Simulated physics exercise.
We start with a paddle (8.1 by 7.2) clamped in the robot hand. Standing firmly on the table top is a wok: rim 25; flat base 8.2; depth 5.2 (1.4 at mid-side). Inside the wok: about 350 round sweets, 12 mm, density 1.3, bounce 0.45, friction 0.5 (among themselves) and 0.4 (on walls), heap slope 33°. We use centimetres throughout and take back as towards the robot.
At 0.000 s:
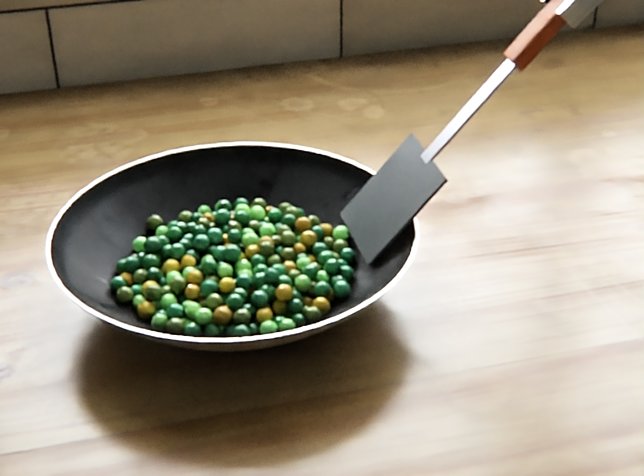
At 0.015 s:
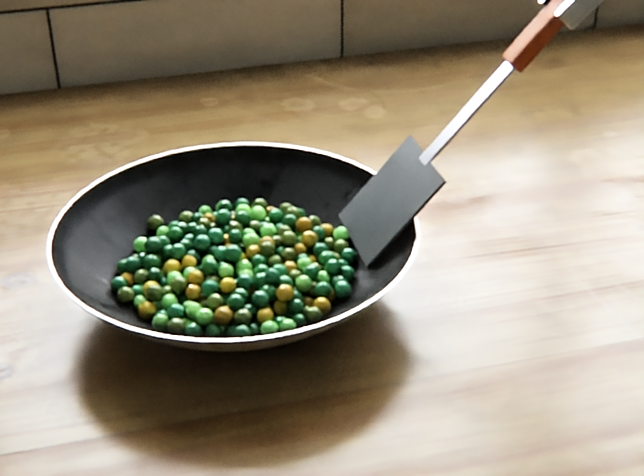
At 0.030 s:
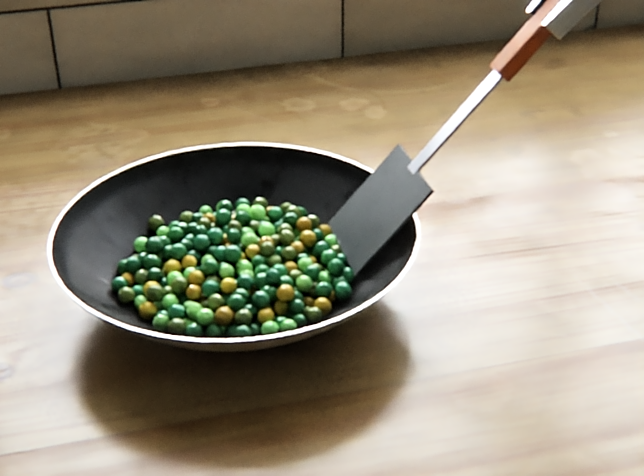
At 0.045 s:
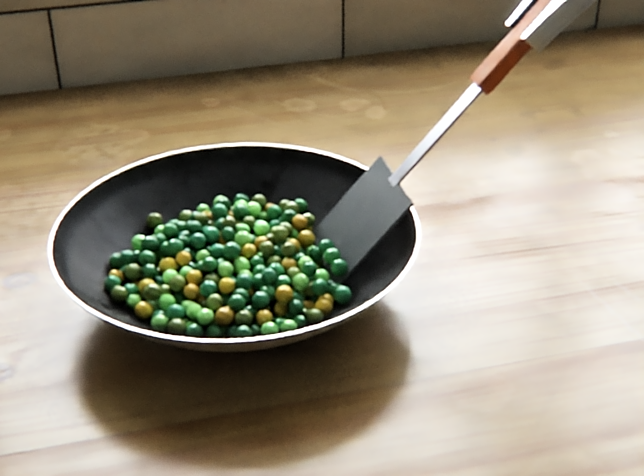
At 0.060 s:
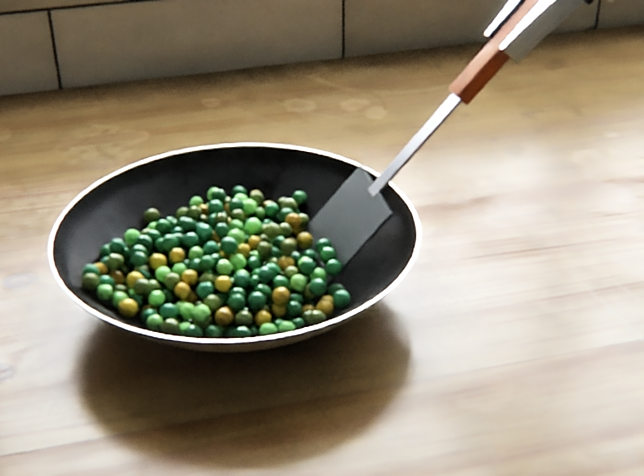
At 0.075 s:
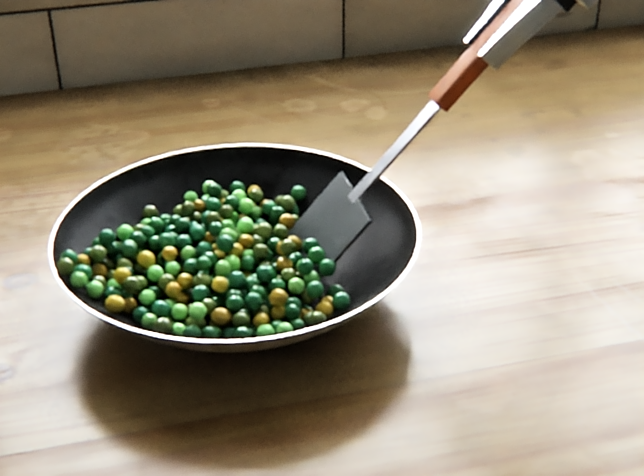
A robot-held paddle slides left into a wok, pushing green and yellow balls leftward.
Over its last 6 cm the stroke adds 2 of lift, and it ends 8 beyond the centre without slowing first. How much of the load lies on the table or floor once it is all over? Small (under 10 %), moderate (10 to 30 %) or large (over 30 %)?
Large.
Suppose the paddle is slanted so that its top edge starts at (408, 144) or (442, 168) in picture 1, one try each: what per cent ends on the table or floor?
Roughly 50% and 40%.
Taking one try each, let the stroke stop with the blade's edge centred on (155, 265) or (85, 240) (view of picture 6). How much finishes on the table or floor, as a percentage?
Respectively about 25 and 45 percent end on the table or floor.
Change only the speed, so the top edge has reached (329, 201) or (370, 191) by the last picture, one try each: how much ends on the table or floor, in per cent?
50 % and 35 %.
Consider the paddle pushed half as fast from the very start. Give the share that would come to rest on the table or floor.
Near 20 %.
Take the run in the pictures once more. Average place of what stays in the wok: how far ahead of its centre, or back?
The kept load is shifted forward by about 3.0 cm.
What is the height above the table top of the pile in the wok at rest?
Peak at rest, approximately 5.0 centimetres.
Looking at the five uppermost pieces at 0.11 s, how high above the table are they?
I'd put them at about 8 centimetres above the table.
After 0.11 s, sloping 48°, highest piece 9 above the table; 344 in the wok, 5 on the blade or in flight.
After 0.15 s, sloping 48°, highest piece 10 above the table; 341 in the wok, 8 on the blade or in flight.
After 0.37 s, sloping 48°, highest piece 9 above the table; 205 in the wok, 91 on the table or floor, 53 on the blade or in flight.
After 1.42 s, sloping 48°, highest piece 5 above the table; 205 in the wok, 144 on the table or floor.
In the end, 205 in the wok, 144 on the table or floor. That is 41 % on the table or floor.
